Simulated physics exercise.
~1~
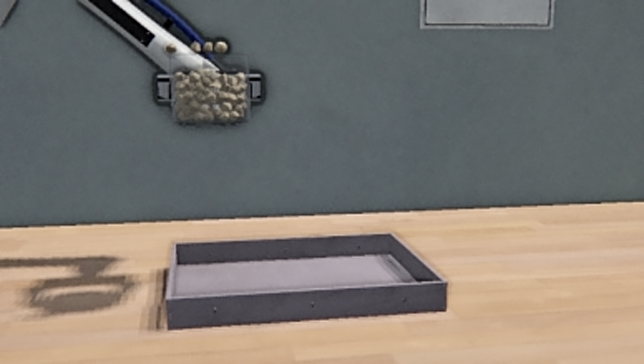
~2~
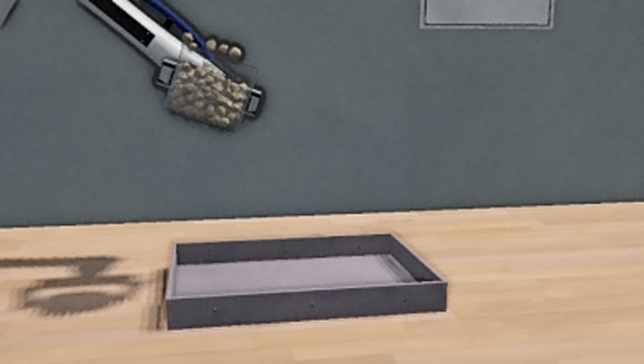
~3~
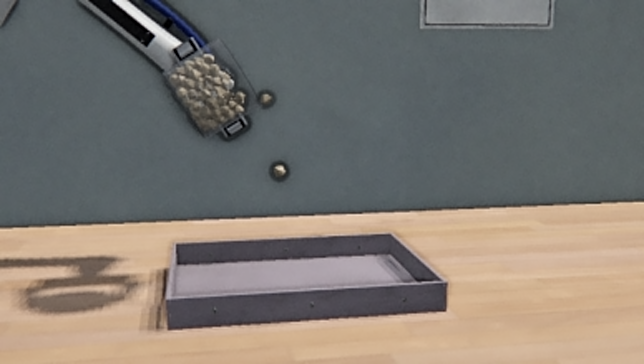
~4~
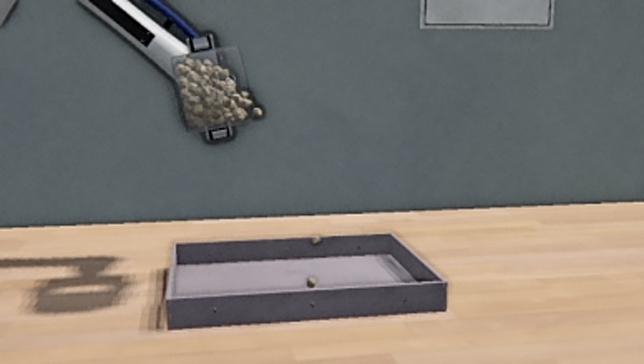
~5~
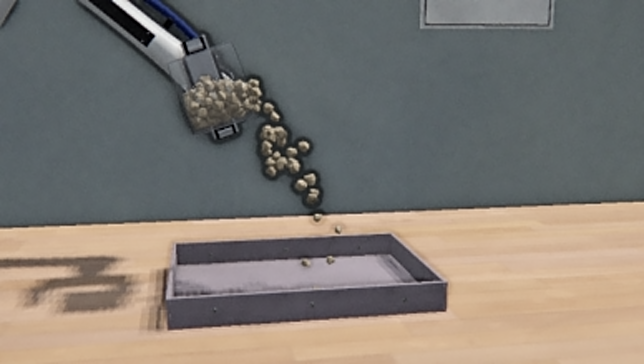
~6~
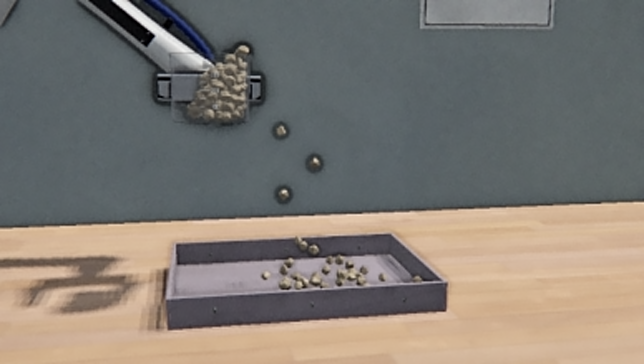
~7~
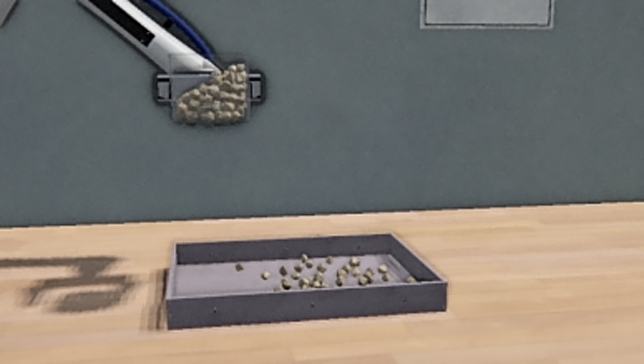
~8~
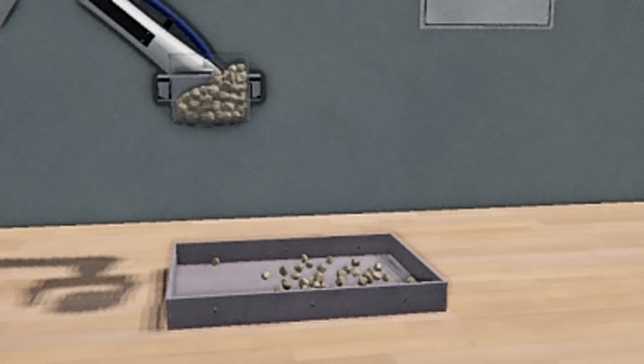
To begin with, a robot arm holds a clear beaker heaped with small tan pebbles above a shallow, empty grey tray on a wooden table. The gripper starts tipping the beaker to the right, and a few pebbles near its rim come away and drop toward the tray. It tilts further until the beaker lies on its side, and a thick stream of pebbles pours out. The arm then turns the beaker back upright while the last stragglers fall. Finally the beaker hangs level and still, mostly full, with a scattering of pebbles resting in the tray.
